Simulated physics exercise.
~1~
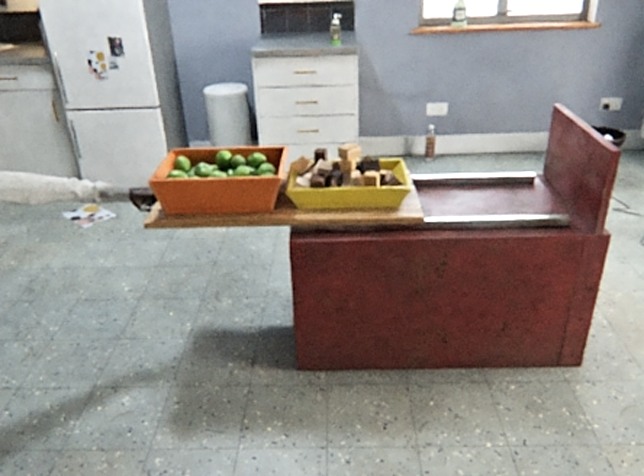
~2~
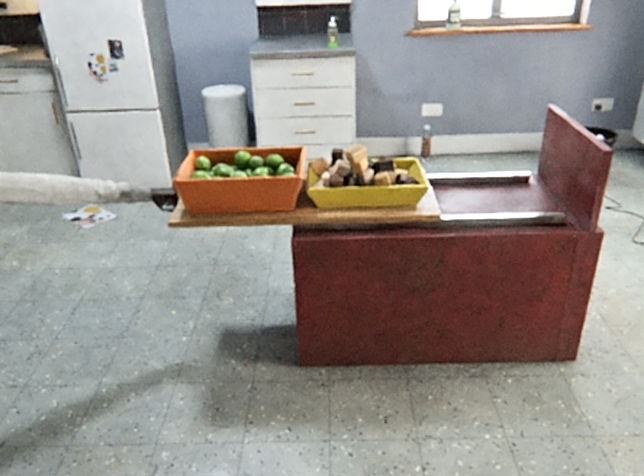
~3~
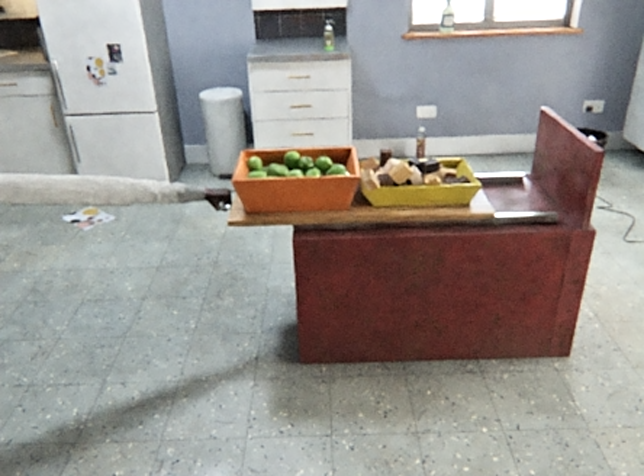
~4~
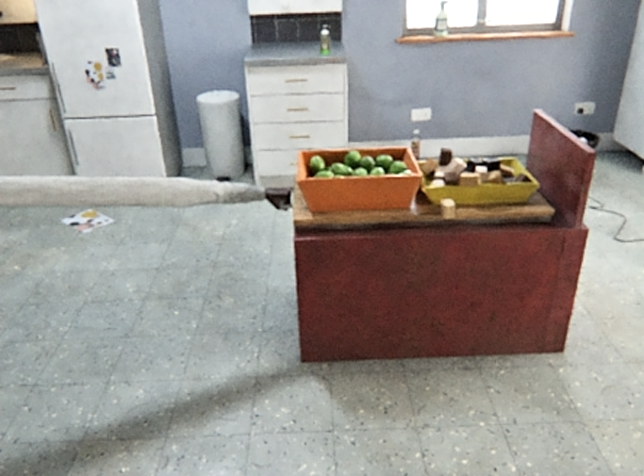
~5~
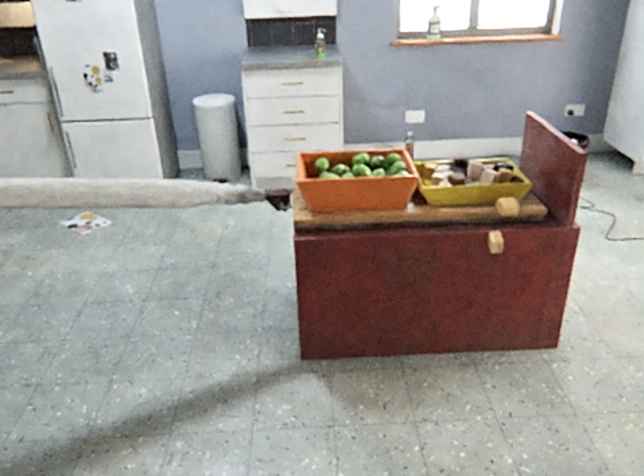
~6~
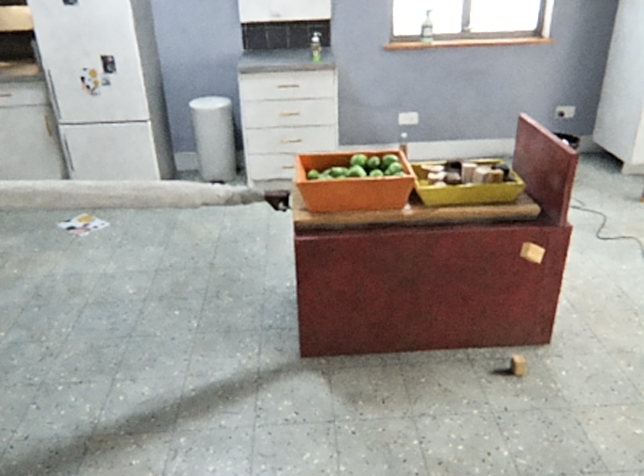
The video shows a pale, covered arm pushing a wooden shelf rightward into a dark red unit, carrying an orange basket of green fruit and a yellow basket of wooden blocks; as it stops, two blocks leave the yellow basket and drop down the front, while the fruit stays in.
